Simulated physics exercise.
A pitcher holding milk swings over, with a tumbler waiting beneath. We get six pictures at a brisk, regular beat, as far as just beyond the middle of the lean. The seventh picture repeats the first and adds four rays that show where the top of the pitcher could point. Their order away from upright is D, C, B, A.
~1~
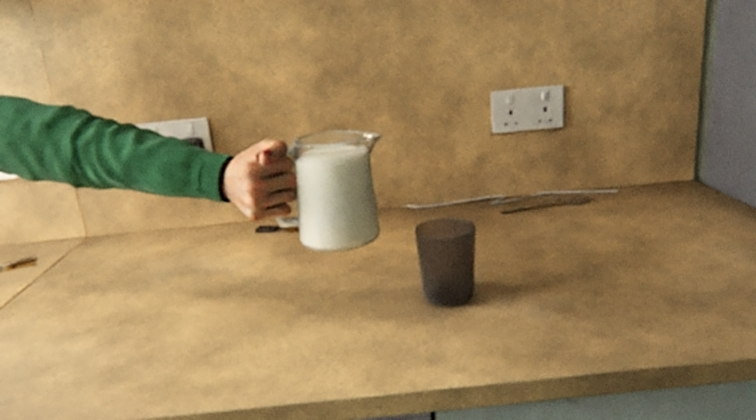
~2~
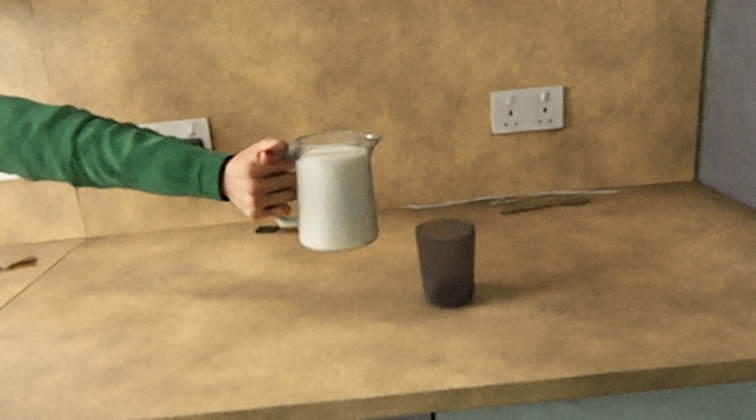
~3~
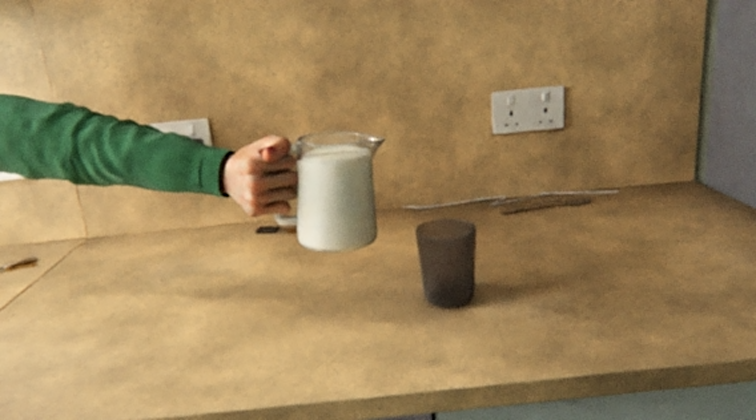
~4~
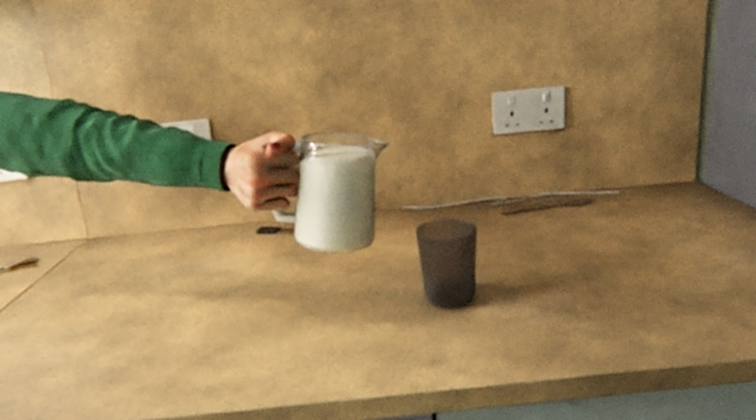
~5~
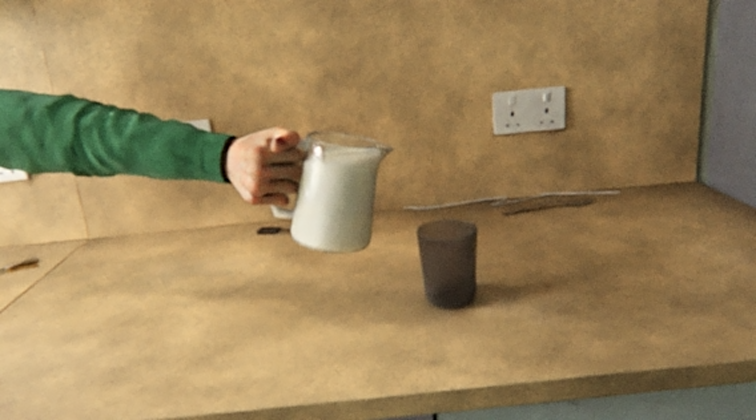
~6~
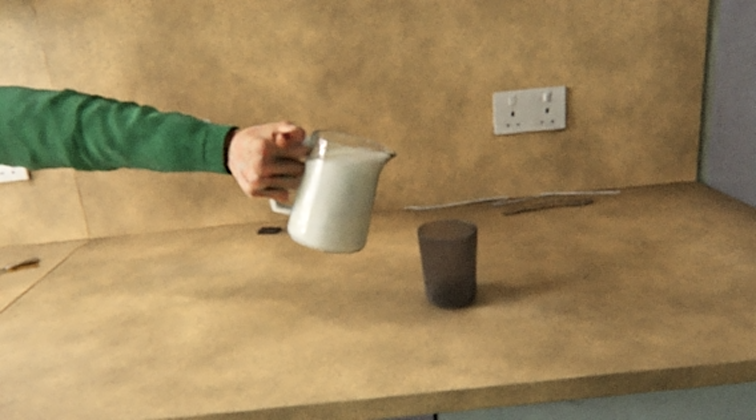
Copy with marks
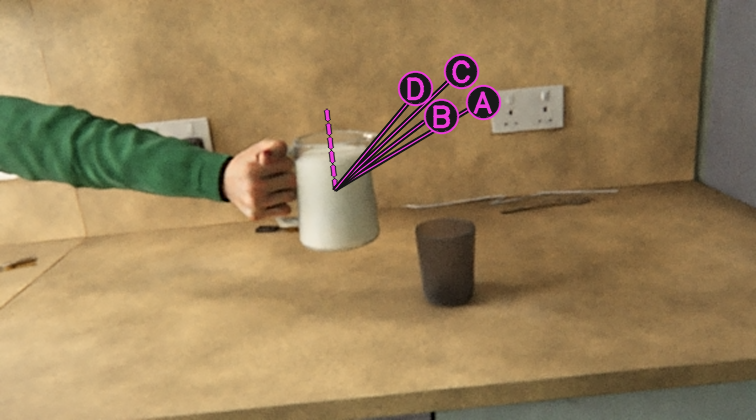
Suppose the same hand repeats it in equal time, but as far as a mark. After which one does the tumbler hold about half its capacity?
Best: C.
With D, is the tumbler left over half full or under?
Under half.
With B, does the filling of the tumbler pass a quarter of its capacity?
Yes.
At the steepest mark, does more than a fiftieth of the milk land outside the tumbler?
No.
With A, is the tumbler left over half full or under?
Over.
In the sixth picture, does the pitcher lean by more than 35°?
No.
On the marked copy, A at (467, 110); B at (423, 122); C at (447, 82); D at (407, 104).
If A is chosen, the tumbler ends with about 84 % of what it can hold.
If B is chosen, the tumbler ends with about 63 % of what it can hold.
If C is chosen, the tumbler ends with about 47 % of what it can hold.
If D is chosen, the tumbler ends with about 34 % of what it can hold.
